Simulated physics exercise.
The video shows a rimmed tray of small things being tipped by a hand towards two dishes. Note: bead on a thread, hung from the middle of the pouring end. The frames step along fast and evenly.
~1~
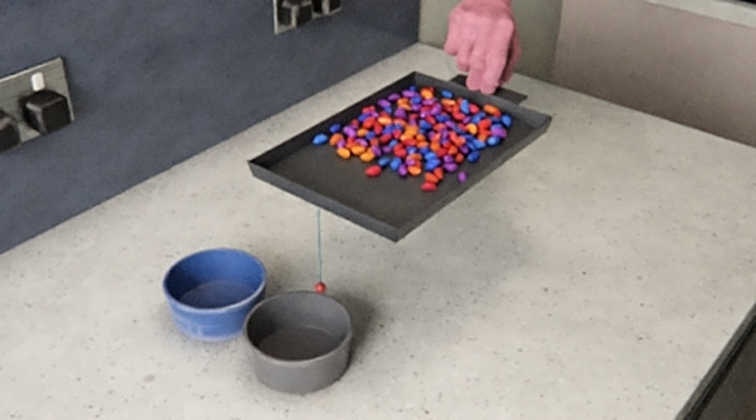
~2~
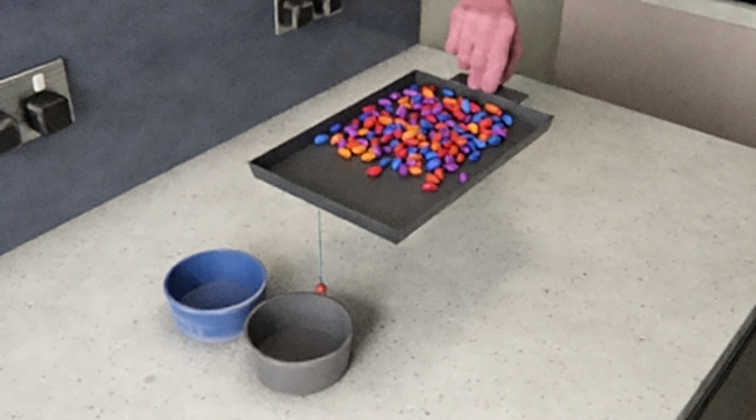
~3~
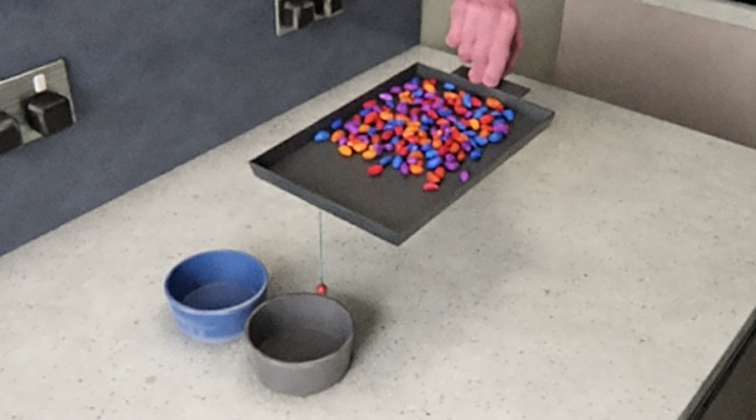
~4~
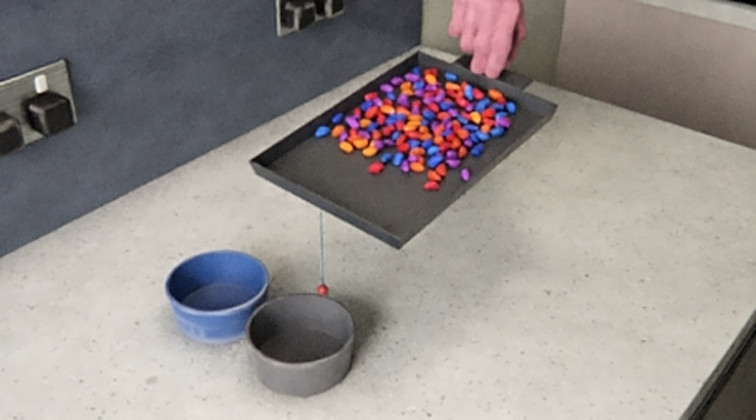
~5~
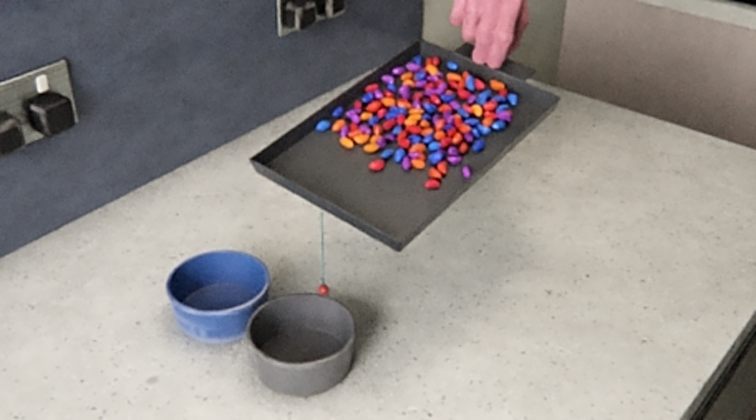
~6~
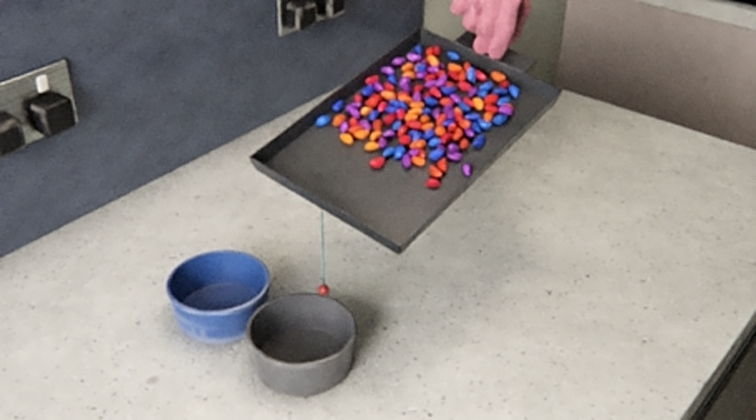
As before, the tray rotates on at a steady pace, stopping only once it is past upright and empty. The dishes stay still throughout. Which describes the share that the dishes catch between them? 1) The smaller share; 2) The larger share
1.
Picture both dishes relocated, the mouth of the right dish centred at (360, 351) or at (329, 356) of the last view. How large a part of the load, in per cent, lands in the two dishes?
In order: 80 percent and 40 percent.
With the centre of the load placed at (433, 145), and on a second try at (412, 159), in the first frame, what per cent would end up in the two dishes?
Around 20 in a hundred the first time, around 10 in a hundred the second.
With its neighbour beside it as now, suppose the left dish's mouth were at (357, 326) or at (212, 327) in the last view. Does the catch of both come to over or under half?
The first place gets the greater share, the second a lesser share.
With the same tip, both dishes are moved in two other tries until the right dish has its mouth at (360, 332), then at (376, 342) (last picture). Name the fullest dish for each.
Result, first place: The righthand one; second place: The righthand one.
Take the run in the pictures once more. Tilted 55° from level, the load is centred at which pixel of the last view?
Roughly at (397, 188).
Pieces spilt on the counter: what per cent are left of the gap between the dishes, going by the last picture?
0 per cent, about.
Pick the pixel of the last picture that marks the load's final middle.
Near pixel (383, 388).
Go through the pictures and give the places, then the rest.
In the first frame, corners of the pouring end near (253, 161) and (396, 226), level; middle of the load near (423, 134), jelly beans; left dish near (179, 317); right dish near (262, 368); bead on its thread near (321, 287).
In the second frame, corners of the pouring end near (253, 162) and (397, 228), level; middle of the load near (424, 134).
In the third frame, corners of the pouring end near (254, 161) and (398, 231), tipped barely, lowest at the right corner; middle of the load near (425, 130).
In the fourth frame, corners of the pouring end near (255, 160) and (399, 235), tipped a little, lowest at the right corner; middle of the load near (426, 125).
In the fifth frame, corners of the pouring end near (255, 158) and (399, 238), tipped a little, lowest at the right corner; middle of the load near (427, 118).
In the sixth frame, corners of the pouring end near (255, 157) and (399, 241), tipped a little, lowest at the right corner; middle of the load near (427, 112); left dish near (182, 318); right dish near (265, 370).
Shortly afterwards, tray tipped steeply; all but a few on the tray; only a few outside both; only a few in the air.
Next, tray tipped right over; near half on the tray; only a few in the right dish; near a quarter outside both; near a quarter in the air.
Some moments later, tray tipped past a quarter turn; a little in the right dish; the bulk outside both.
In the end, tray tipped past a quarter turn; a little in the right dish; none at all in the left dish; the bulk outside both.
